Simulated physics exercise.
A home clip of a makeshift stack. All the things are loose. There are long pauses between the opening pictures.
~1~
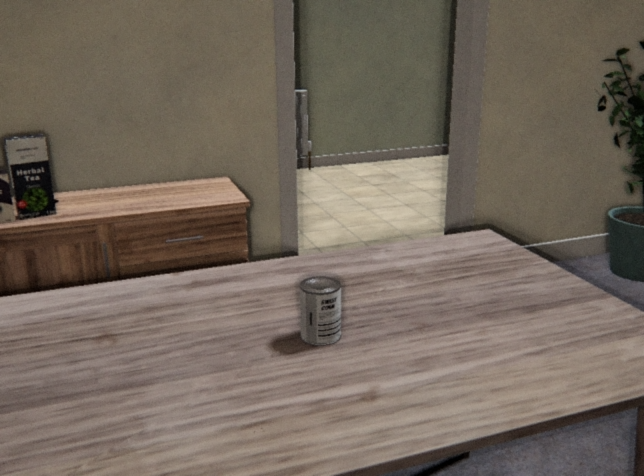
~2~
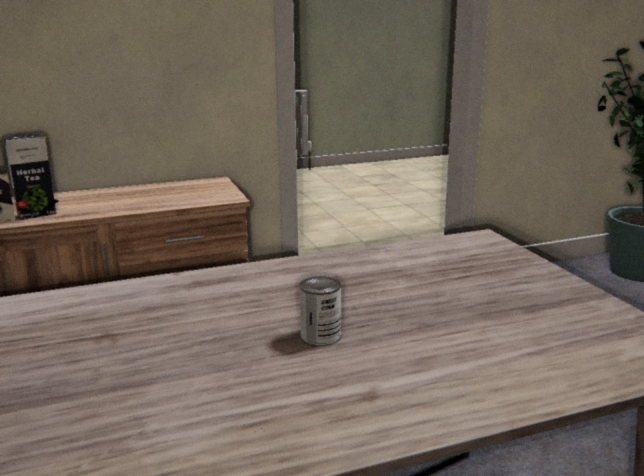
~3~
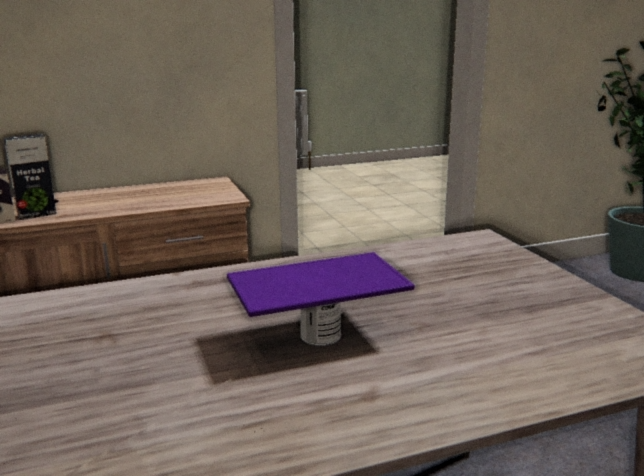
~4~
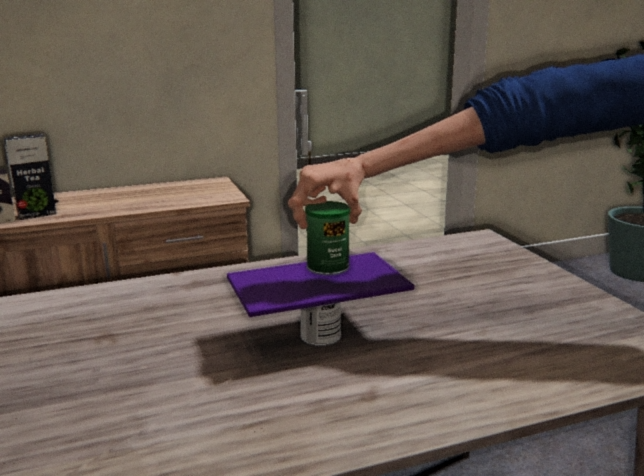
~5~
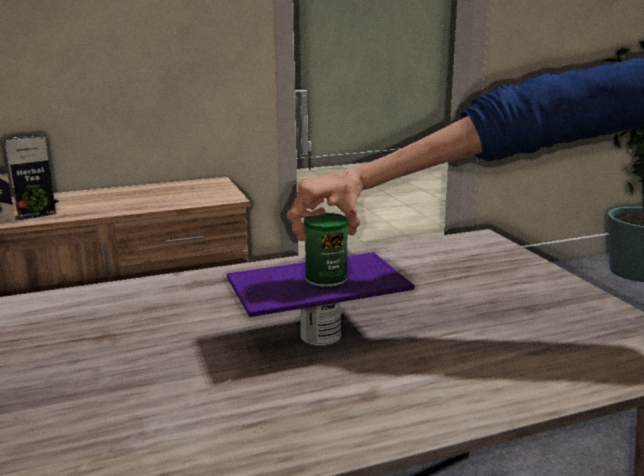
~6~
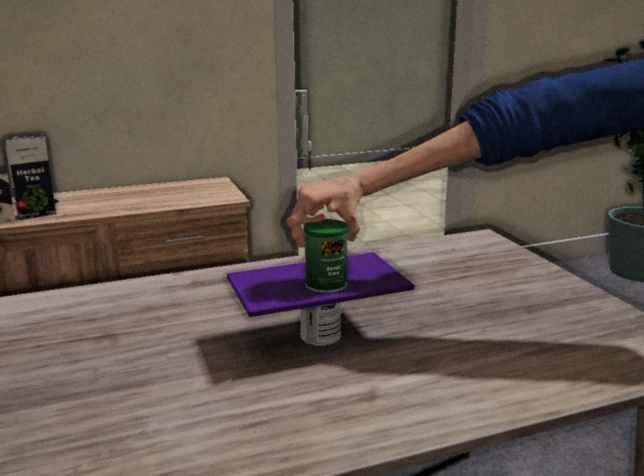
A hand lowers a green tin onto a purple board resting on a white tin.
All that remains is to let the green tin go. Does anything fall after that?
The stack keeps its balance.
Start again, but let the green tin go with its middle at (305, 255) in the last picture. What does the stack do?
Then it keeps its balance.
Then, 0.20 s past the last view, nothing moves.
Then, 0.50 s past the last view, green tin resting near (326, 256).
Finally, all 3 still in place. Final places as the last picture's camera would see them, green tin near (326, 256). The stack holds.
